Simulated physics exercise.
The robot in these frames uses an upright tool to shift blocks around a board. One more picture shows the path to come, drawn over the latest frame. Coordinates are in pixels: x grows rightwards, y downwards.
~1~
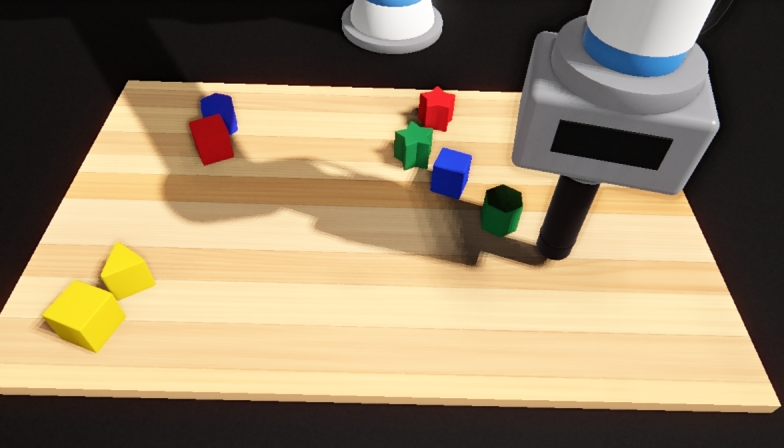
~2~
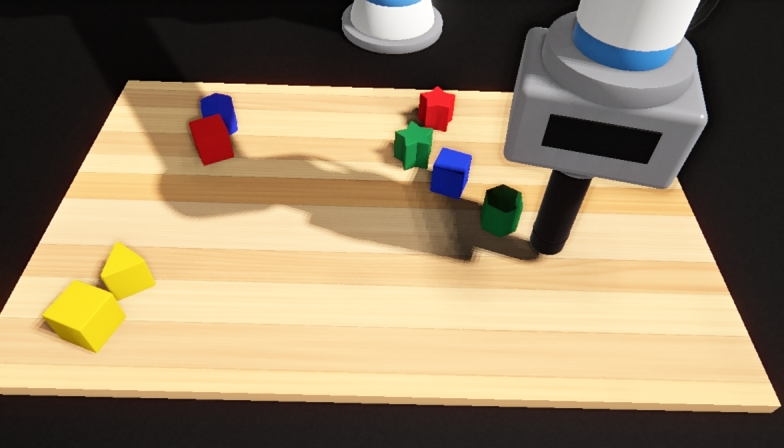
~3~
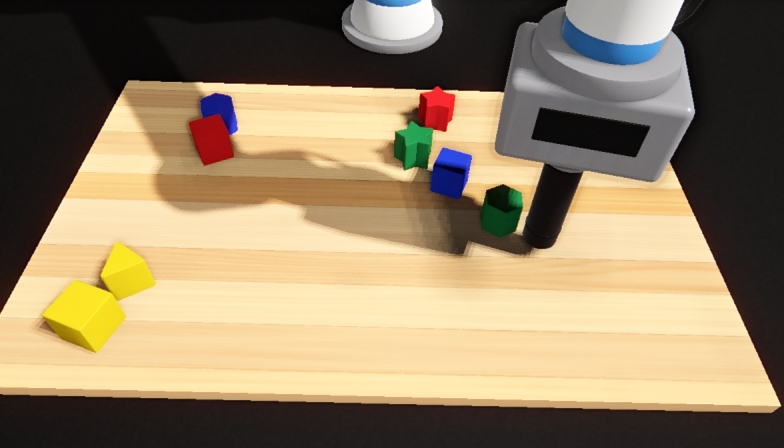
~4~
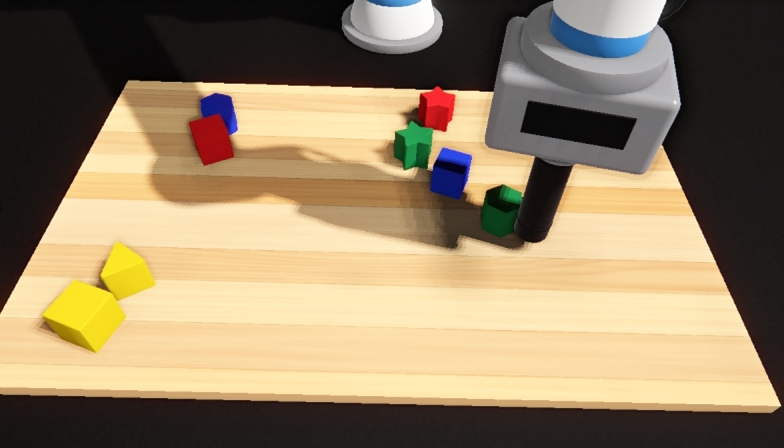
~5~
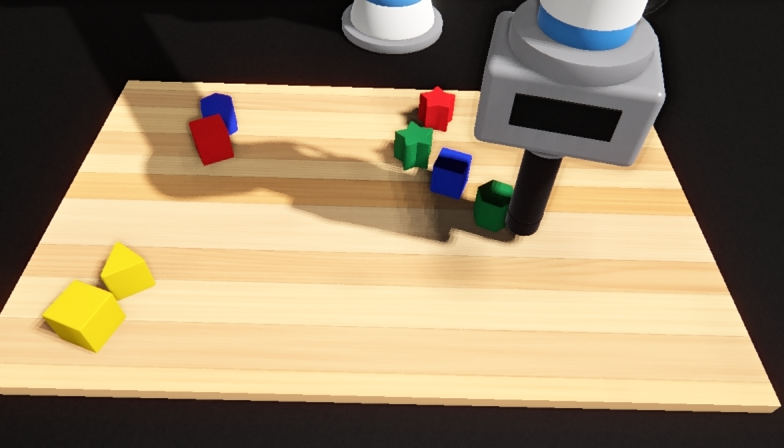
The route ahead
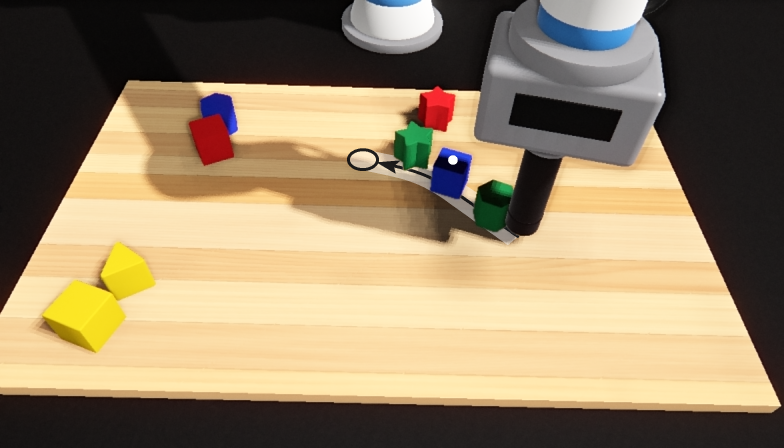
A pale striped wooden board lies against a black background, seen from above at an angle by a still camera. Two yellow blocks sit at the lower left, a red and a blue one at the upper left, and red, green and blue blocks right of centre near a grey robot head. The robot's black upright tool slides slowly left and slightly away, meeting the green six-sided block and nudging it slightly left.
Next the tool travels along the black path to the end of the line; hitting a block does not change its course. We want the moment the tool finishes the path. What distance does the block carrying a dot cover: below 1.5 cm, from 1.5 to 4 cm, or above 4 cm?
The displacement of the block carrying a dot is above 4 cm.
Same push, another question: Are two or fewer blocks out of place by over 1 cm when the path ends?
In short: No.
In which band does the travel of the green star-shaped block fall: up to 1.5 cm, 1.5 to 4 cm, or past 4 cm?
Range: Over 4 cm.
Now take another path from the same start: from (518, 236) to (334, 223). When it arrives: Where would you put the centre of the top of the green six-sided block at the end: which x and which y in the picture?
At roughly (479, 183).
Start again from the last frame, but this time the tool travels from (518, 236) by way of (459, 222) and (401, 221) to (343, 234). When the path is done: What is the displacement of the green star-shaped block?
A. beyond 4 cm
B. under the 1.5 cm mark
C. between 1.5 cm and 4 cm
I choose B.
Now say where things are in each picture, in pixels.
The first frame shows lower end of the tool (553, 248), tops of blocks, green star-shaped block (415, 133), red star-shaped block (438, 97), blue square piece (453, 160), green six-sided block (505, 198).
The second frame shows tool (546, 243), blocks as before.
The third frame shows tool (539, 238), blocks as before.
The fourth frame shows tool (530, 231), blocks as before.
The fifth frame shows tool (522, 225), green star-shaped block (415, 133), red star-shaped block (438, 97), blue square piece (453, 160), green six-sided block (497, 193).
The drawn path runs from (518, 236) by way of (468, 201) and (419, 173) to (363, 159); the dot is on the blue square piece.
What follows on the original path. One third of the way, tool (470, 189); green star-shaped block (408, 126), turned 15° anticlockwise; blue square piece (428, 144), turned 55° clockwise; green six-sided block (441, 166), turned 35° anticlockwise.
Two thirds of the way, tool (419, 161); green star-shaped block (391, 111), turned 15° anticlockwise; blue square piece (408, 128), turned 50° clockwise; green six-sided block (402, 165), turned 110° anticlockwise.
At the end, tool (363, 147); green star-shaped block (385, 101); red star-shaped block not moved; blue square piece (396, 120), turned 80° clockwise; green six-sided block (399, 165), turned 120° anticlockwise.
